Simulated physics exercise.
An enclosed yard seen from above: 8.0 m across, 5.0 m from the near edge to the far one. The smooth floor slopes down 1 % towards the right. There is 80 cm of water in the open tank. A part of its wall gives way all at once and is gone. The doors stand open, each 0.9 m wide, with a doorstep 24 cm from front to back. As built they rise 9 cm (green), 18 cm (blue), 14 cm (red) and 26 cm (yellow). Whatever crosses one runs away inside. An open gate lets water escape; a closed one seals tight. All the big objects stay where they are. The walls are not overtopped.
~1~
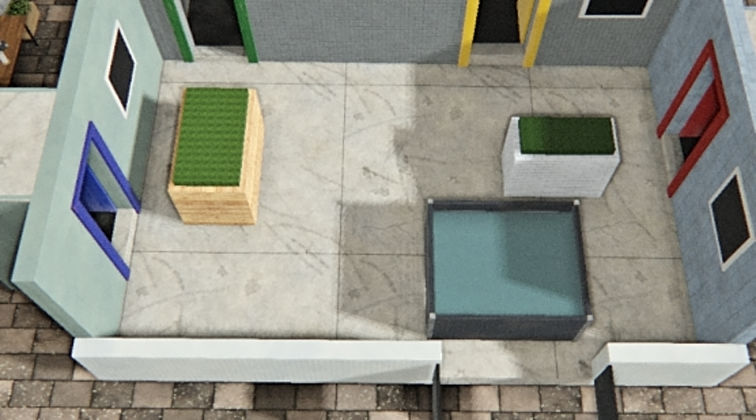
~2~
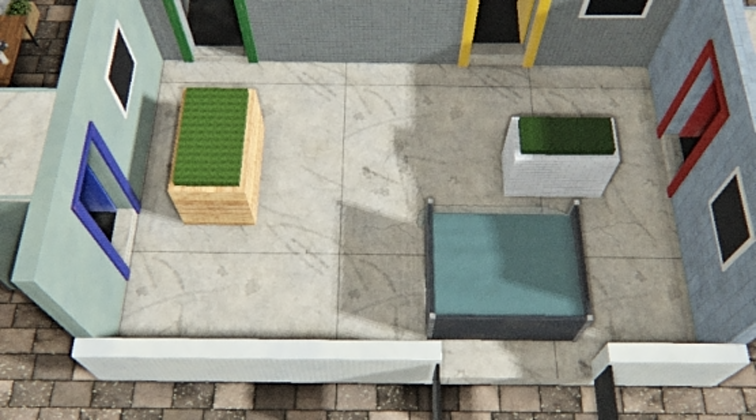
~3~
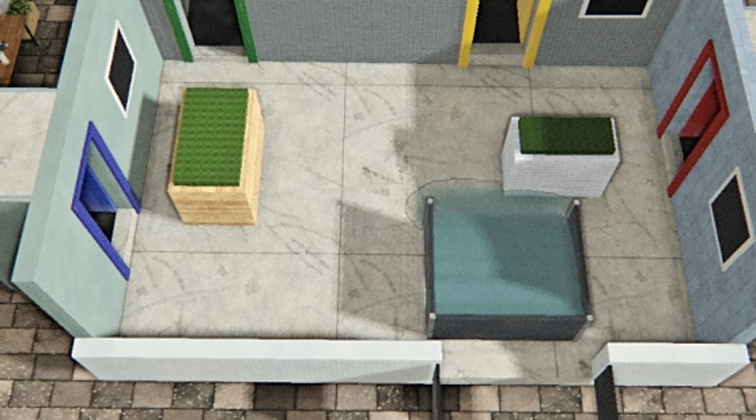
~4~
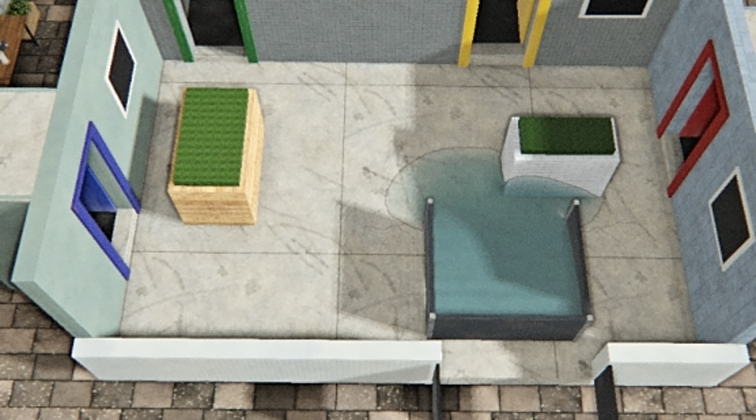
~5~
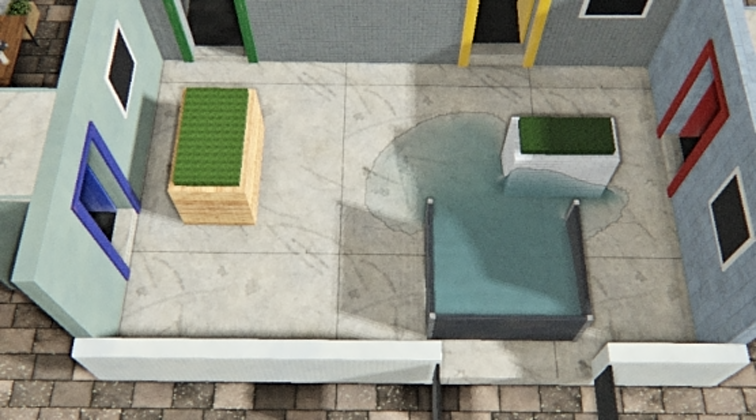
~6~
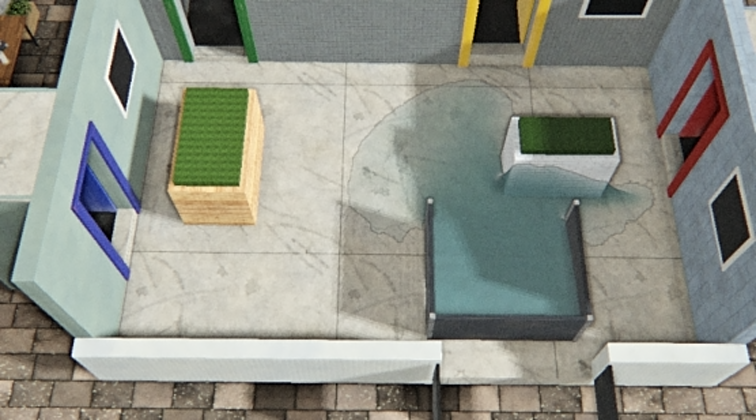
In a walled yard seen from above, an open tank of still blue-green water stands near a white block topped with green. The tank's far wall vanishes, and water pours out across the pale floor, spreading in a widening, thin-edged sheet around the block's base and leftward beyond it.
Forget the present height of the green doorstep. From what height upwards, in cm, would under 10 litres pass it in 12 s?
At least 13.5 cm or so.
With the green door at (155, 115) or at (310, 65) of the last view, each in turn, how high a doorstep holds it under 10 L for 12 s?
Roughly 19 and 14.0 cm.
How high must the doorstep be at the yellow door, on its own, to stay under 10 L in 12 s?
Roughly 29 cm at yellow.
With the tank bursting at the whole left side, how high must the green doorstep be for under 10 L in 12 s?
About 23 cm.
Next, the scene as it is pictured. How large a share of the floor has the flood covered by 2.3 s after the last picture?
About 60 per cent.
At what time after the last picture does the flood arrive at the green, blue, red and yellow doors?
Green 1.4 s, blue 3.0 s, red 0.3 s, yellow 0.1 s.
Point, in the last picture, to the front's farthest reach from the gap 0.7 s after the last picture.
At about (327, 68).
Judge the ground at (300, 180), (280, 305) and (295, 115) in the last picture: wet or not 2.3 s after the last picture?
In that order: Under water, still dry, under water.
Then, 0.7 s after the last picture water covers 35 % of the floor, deepest (45 cm) near (525, 208); it has not reached the green door.
Then, 2.3 s after the last picture water covers 60 % of the floor, deepest (33 cm) near (163, 66); 10 cm at the green door, 0 litres in over its 9 cm doorstep.
Then, 11.3 s after the last picture water covers 95 % of the floor, deepest (12 cm) near (287, 357); 3 cm at the green door, 35 litres in over its 9 cm doorstep.
At the green door as built, the water peaked near 16 cm, 4.3 s after the last picture.
Run again over the same 12 s with other heights there, 18 litres in over 11.5 cm, 4 litres over 16 cm. The limit of 10 litres is kept from about 13.5 cm up.
